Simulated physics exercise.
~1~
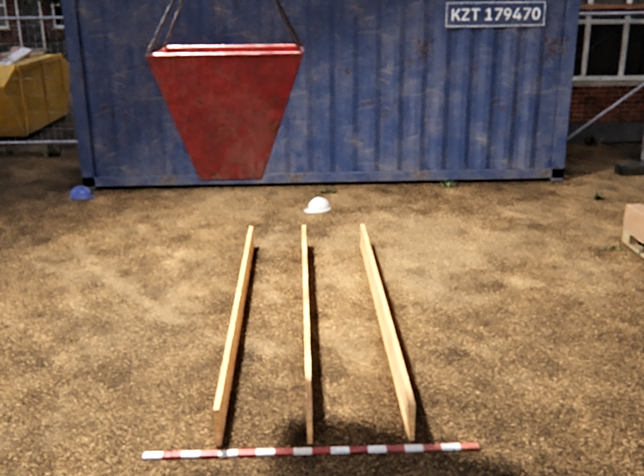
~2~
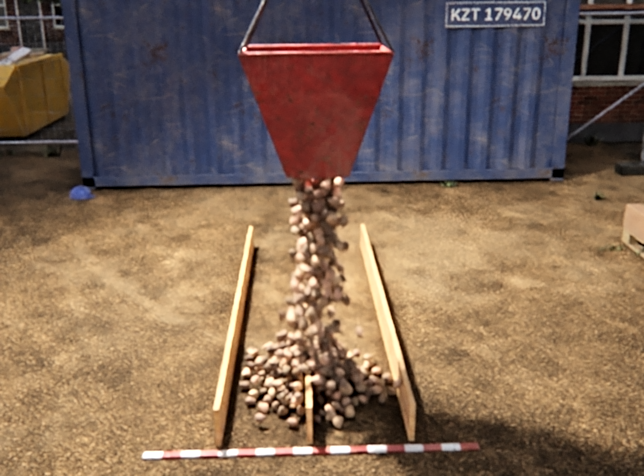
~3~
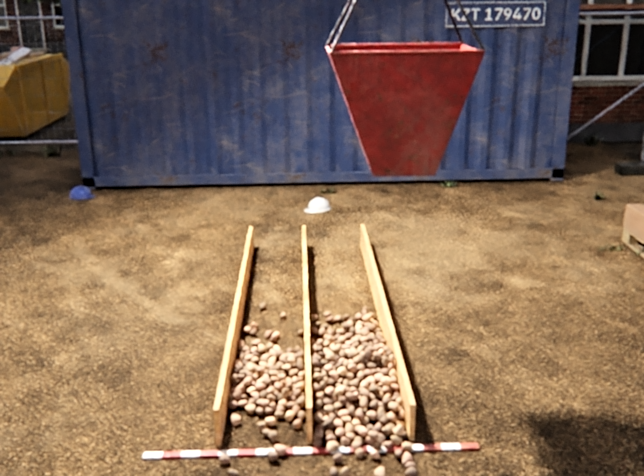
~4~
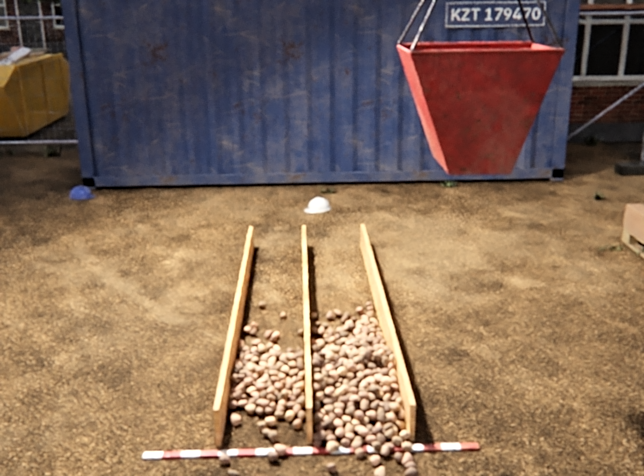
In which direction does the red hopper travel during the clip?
The red hopper travels to the right, passing over the wooden boards and ending up beyond them.
The video shows a red hopper hanging in front of a blue container and moving right as it pours round stones over three wooden boards on the ground. The stones settle in both bays, with more in the right one, and the empty hopper ends up further right.
